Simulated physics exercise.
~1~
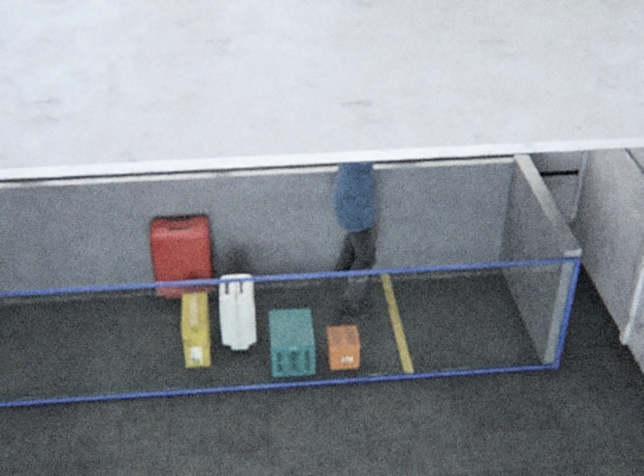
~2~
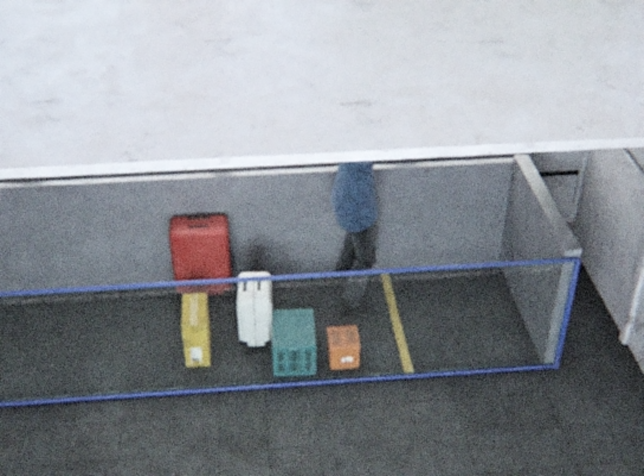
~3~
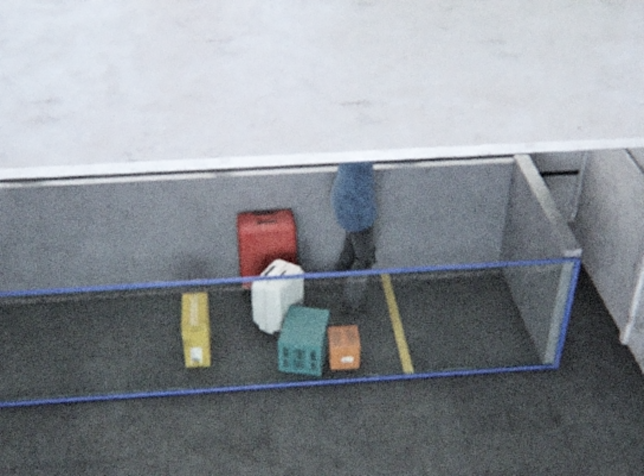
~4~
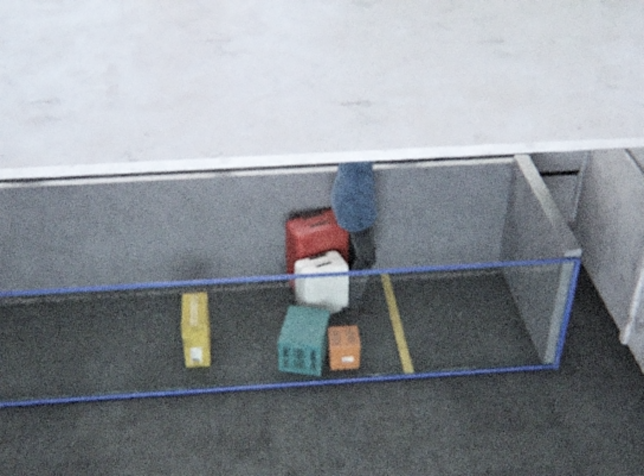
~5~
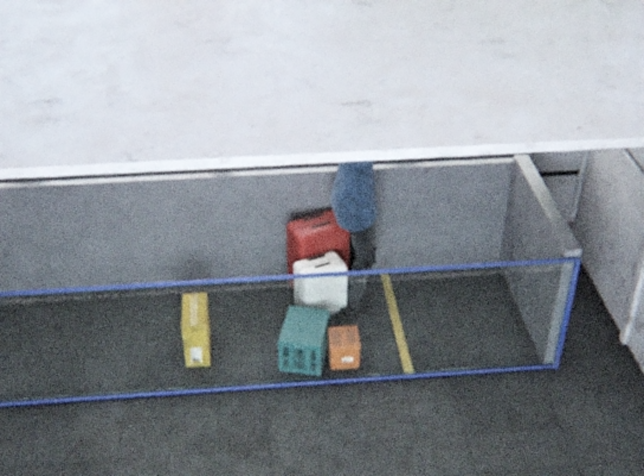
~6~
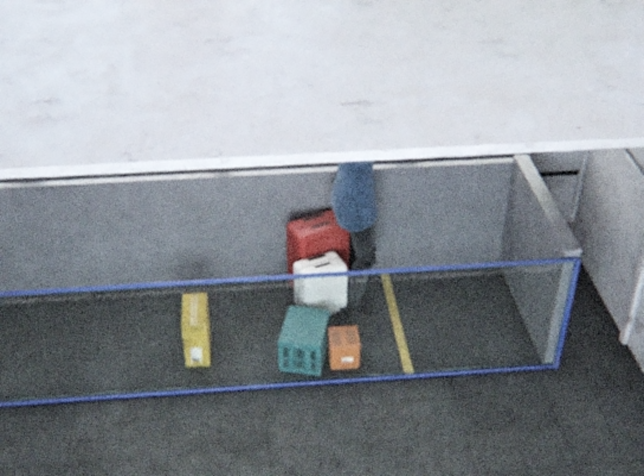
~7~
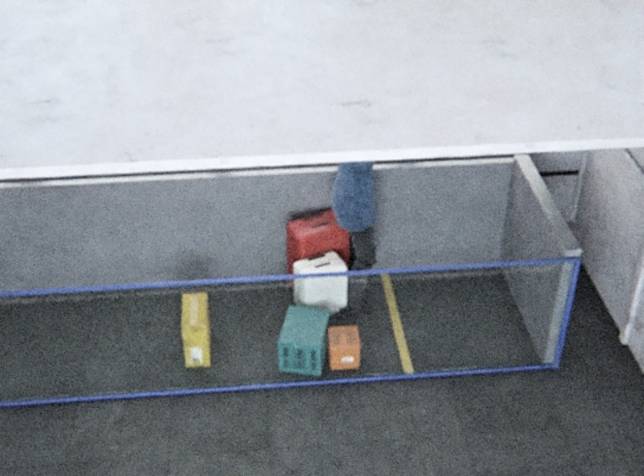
On a tram, red and white cases roll right and stop before the yellow line.
